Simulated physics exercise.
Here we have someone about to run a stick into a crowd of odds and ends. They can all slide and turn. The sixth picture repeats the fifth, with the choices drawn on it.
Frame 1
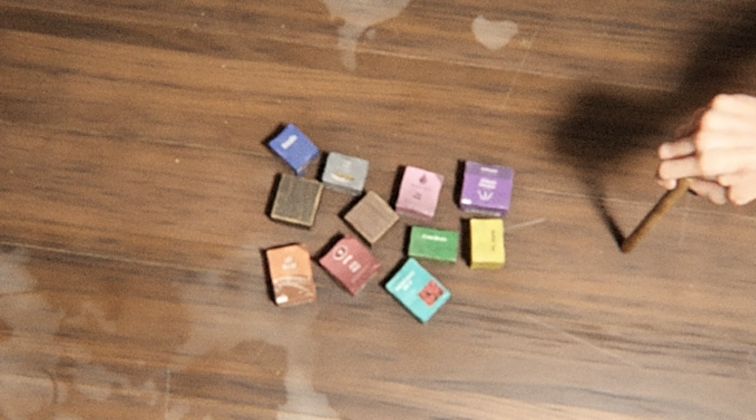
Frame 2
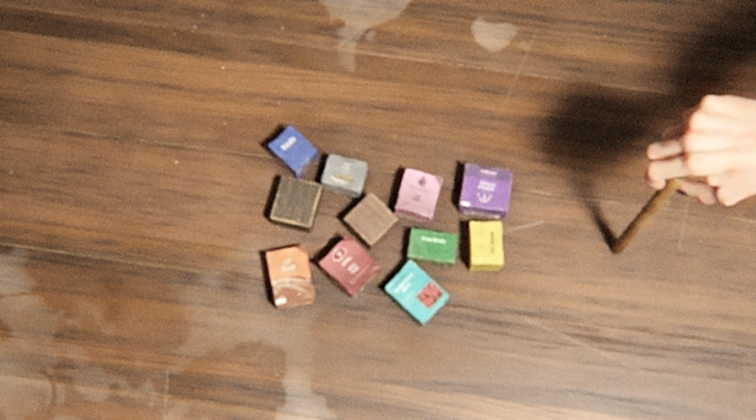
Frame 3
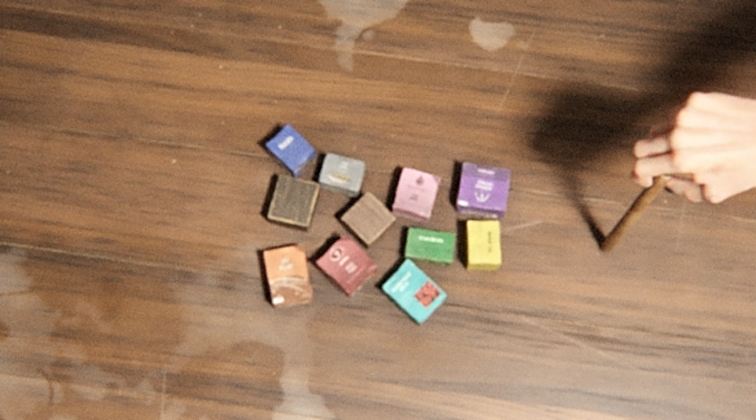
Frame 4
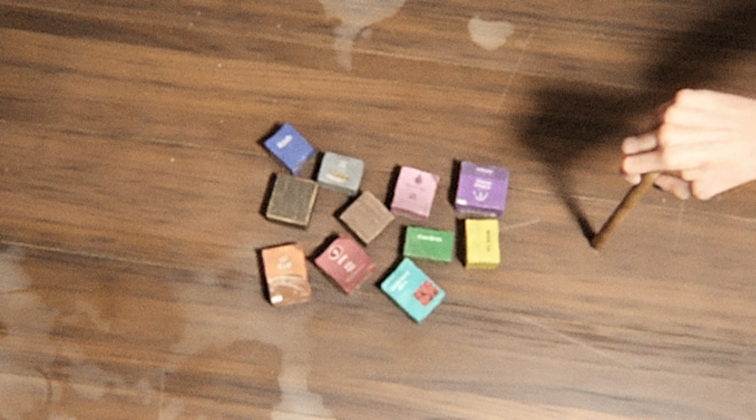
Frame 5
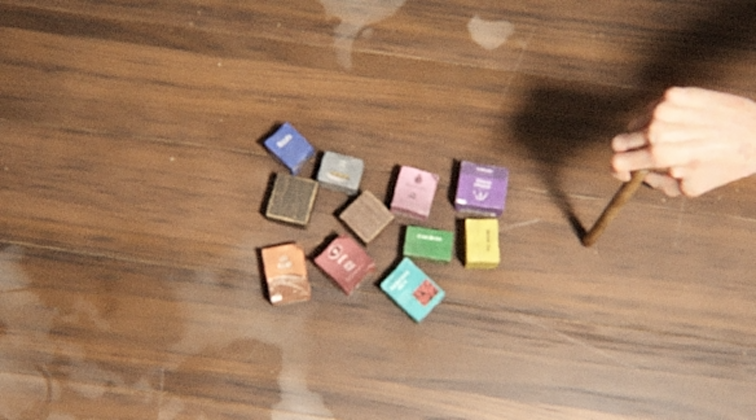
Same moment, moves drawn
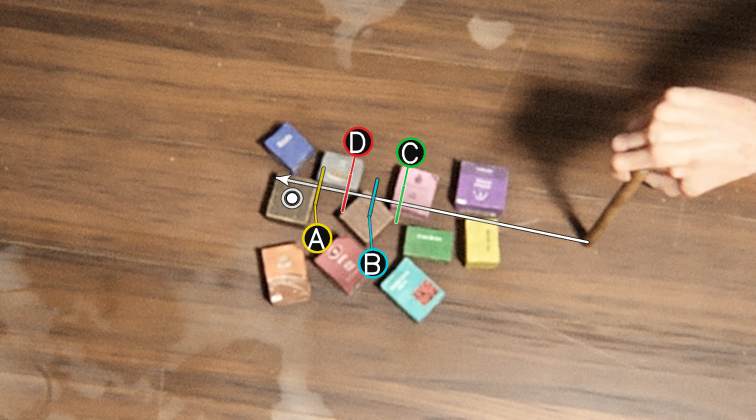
The clip opens on a loose cluster of small colourful boxes and blocks on a dark wooden surface, with a hand gripping a brown stick at the right. The hand moves the stick a short way left, narrowing the gap to the purple and yellow boxes, while the cluster's arrangement stays essentially unchanged.
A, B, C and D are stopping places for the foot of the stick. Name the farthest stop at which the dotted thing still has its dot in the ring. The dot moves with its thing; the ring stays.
Stop at A.
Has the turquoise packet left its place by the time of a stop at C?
No.
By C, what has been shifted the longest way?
The pink box.
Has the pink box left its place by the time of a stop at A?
Yes.
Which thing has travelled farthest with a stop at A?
The pink box has gone farthest.
On the marked copy, A at (319, 187); B at (374, 198); C at (400, 204); D at (347, 192); the arrow from (588, 242) to (277, 178); the white dot at (292, 198).
Taking A. A third of the way, foot of the stick (491, 223).
Two thirds of the way, foot of the stick (395, 203); pink box (385, 177); yellow box (471, 246).
When it is over, foot of the stick (320, 187); pink box (378, 168); grey packet (330, 164); the dot is still in its ring.
As for the rest, B keeps the dot in but is short; C keeps the dot in but is short; D keeps the dot in but is short.
